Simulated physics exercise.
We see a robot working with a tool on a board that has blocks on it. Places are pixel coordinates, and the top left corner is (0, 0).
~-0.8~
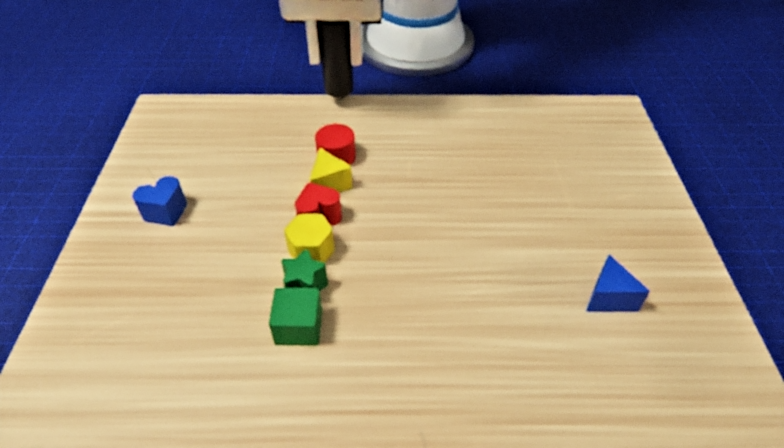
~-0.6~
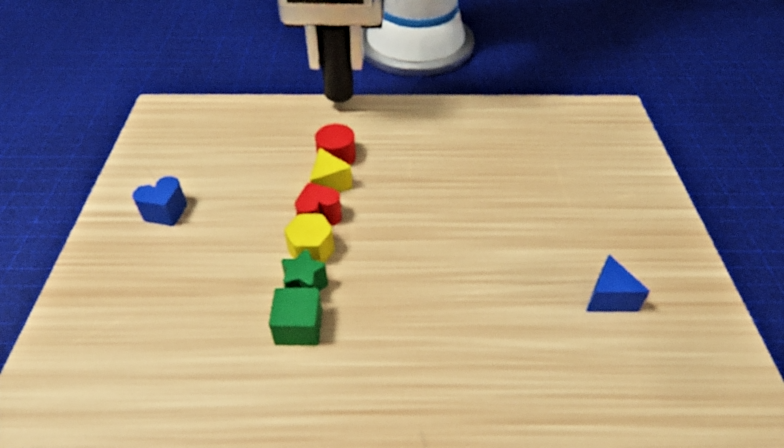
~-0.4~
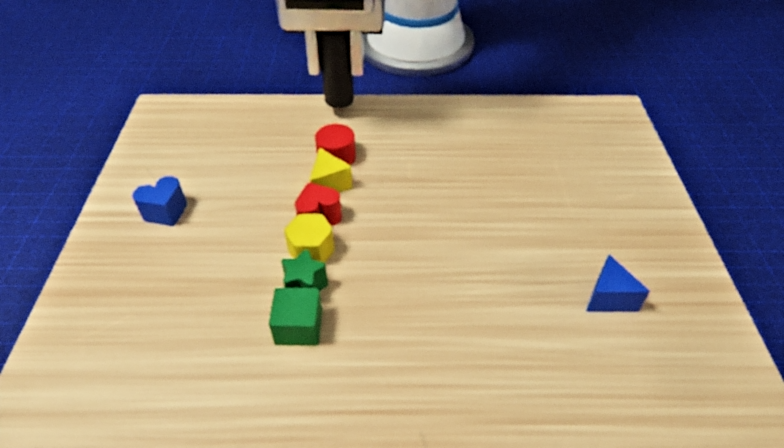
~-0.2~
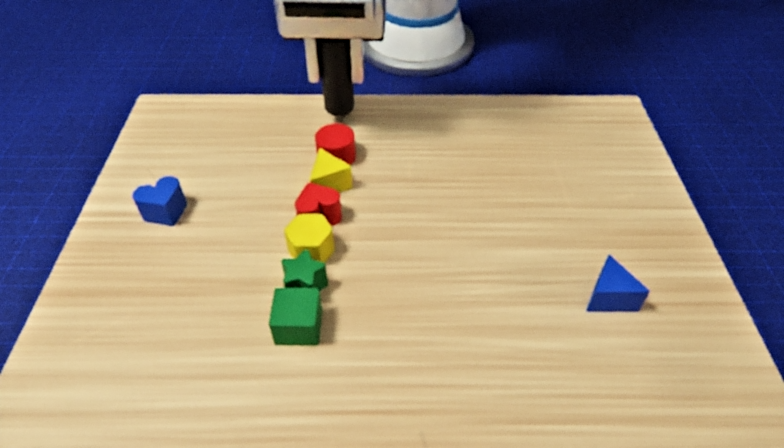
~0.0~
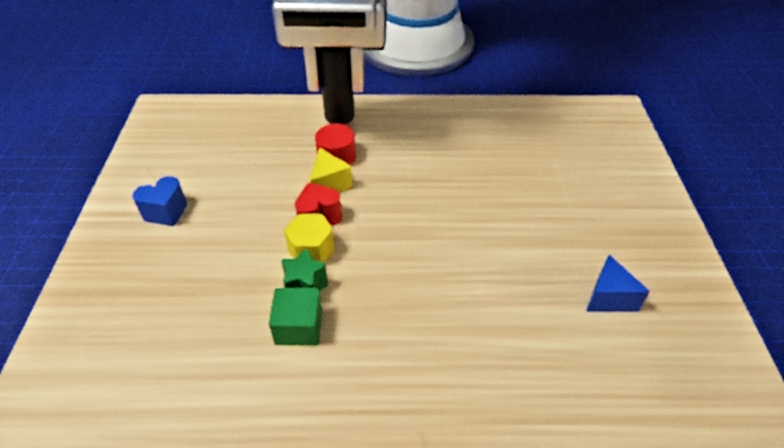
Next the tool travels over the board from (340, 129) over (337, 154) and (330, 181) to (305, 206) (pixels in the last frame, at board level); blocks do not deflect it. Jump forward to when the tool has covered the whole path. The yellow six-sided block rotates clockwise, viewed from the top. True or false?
That statement is not accurate.
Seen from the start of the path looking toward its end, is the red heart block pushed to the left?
My answer is no.
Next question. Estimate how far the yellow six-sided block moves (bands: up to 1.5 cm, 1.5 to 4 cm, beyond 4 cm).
Answer: 1.5 to 4 cm.
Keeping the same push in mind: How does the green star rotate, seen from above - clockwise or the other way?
Seen from above, its turn is clockwise.
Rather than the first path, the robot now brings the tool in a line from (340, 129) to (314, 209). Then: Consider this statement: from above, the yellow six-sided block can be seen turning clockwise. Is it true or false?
My answer: False.
The first path, step by step. One third of the way, tool at (336, 143); green star at (306, 276); yellow six-sided block at (307, 241), turned 20° anticlockwise; red heart block at (306, 210); yellow triangular piece at (308, 178), turned 25° anticlockwise; red cylinder at (321, 155).
Two thirds of the way, tool at (328, 170); green star at (308, 277); yellow six-sided block at (307, 243), turned 30° anticlockwise; red heart block at (285, 215), turned 50° anticlockwise; yellow triangular piece at (268, 197); red cylinder at (299, 179).
At the end, tool at (303, 195); green star at (313, 277), turned 20° clockwise; yellow six-sided block at (307, 246), turned 50° anticlockwise; red heart block at (263, 232), turned 100° anticlockwise; yellow triangular piece at (224, 208); red cylinder at (263, 198).
